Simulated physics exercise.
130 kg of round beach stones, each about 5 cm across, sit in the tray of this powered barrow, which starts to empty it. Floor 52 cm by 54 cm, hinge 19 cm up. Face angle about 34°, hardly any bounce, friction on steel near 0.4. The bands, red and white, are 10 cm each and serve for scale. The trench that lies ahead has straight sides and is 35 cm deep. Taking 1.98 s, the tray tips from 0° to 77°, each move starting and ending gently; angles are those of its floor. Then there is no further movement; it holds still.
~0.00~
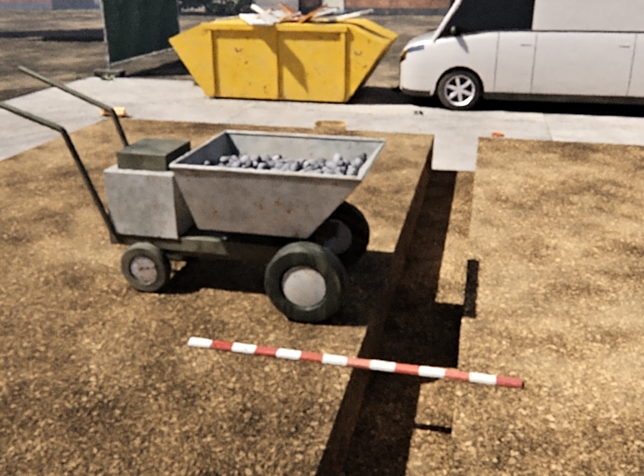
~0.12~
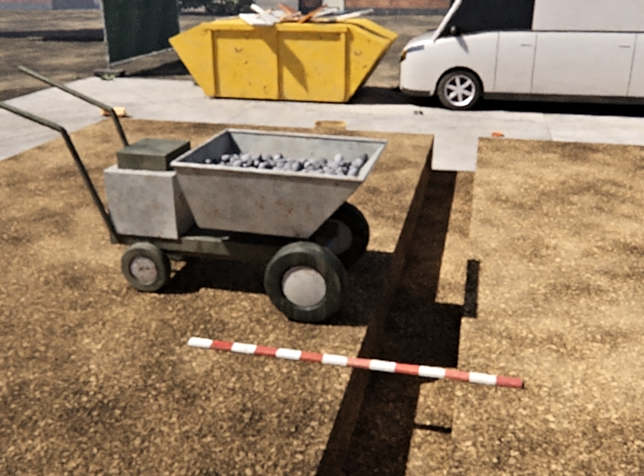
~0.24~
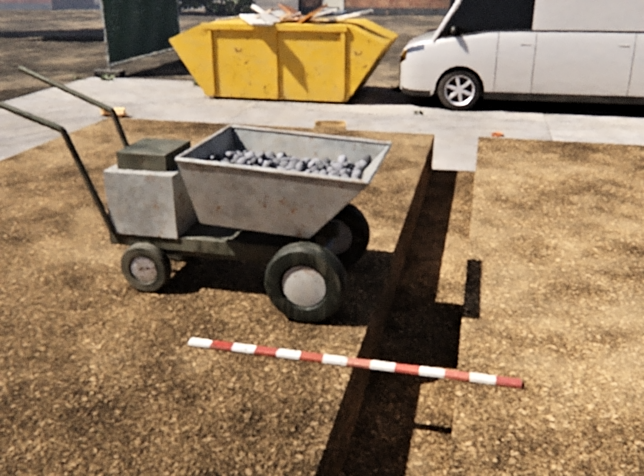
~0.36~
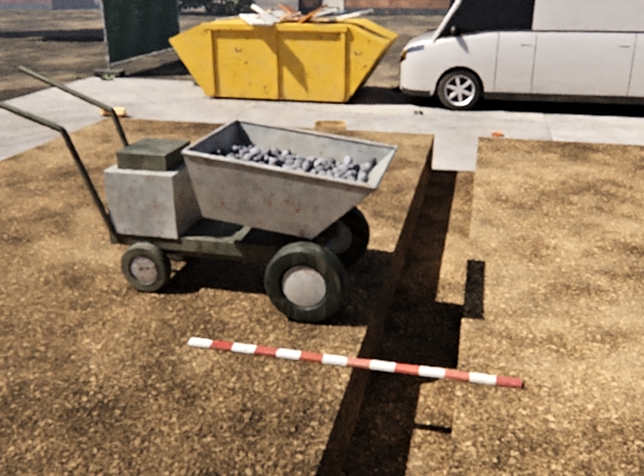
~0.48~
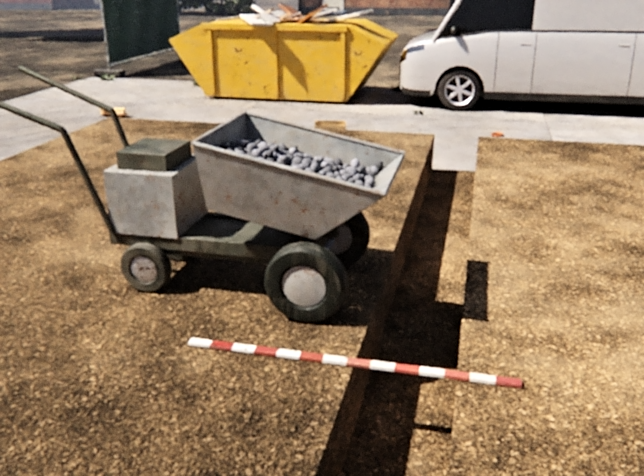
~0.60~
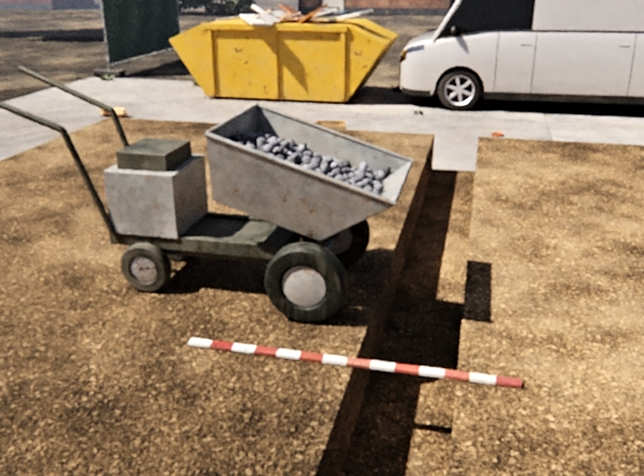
A grey powered barrow with dark wheels and a tray of grey stones stands on brown, gritty ground beside a straight-sided trench, seen from slightly above by a still camera. A red-and-white banded pole lies across the trench in front, with a yellow skip and a white van behind. The tray tilts gradually forward to the right, its back end rising, and the stones shift slightly inside.
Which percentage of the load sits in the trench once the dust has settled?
Near 57 per cent.
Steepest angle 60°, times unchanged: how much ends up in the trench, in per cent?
Some 60% would finish there.
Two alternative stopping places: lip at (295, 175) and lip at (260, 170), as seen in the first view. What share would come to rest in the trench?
I'd say some 100 per cent and some 65 per cent.
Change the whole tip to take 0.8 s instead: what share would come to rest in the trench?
It would be near 45 percent.
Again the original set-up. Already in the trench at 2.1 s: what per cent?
About 35 per cent by then.
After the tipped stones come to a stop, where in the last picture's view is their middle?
Their middle is at about (454, 347).
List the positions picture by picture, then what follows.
In the first frame, lip at (362, 179), floor tilted 0°, highest stones at (294, 164).
In the second frame, lip at (364, 180), floor tilted 1°, highest stones at (295, 163); the stones move at 0.1 m/s on average.
In the third frame, lip at (369, 183), floor tilted 3°, highest stones at (250, 159); the stones move at 0.2 m/s on average.
In the fourth frame, lip at (376, 188), floor tilted 7°, highest stones at (246, 153); the stones move at 0.3 m/s on average.
In the fifth frame, the tray is at 11°, its lip at (385, 195); the top of the load is at (247, 148); the stones move at 0.3 m/s on average.
In the sixth frame, lip at (395, 204), floor tilted 17°, highest stones at (255, 141); the stones move at 0.4 m/s on average.
After 1.5 s the floor is at 65°; 97 % in the tray, 3 % in the trench; the foremost stones are at (466, 281).
After 2.1 s the floor is at 77°; 23 % in the tray, 35 % in the trench, 43 % past the trench; the foremost stones are at (628, 335).
After 2.4 s the floor is at 77°; 4 % in the tray, 51 % in the trench, 44 % past the trench; the foremost stones are past the picture's edge.
After 4.4 s the floor is at 77°; 0 % in the tray, 57 % in the trench, 43 % past the trench; the foremost stones are past the picture's edge.
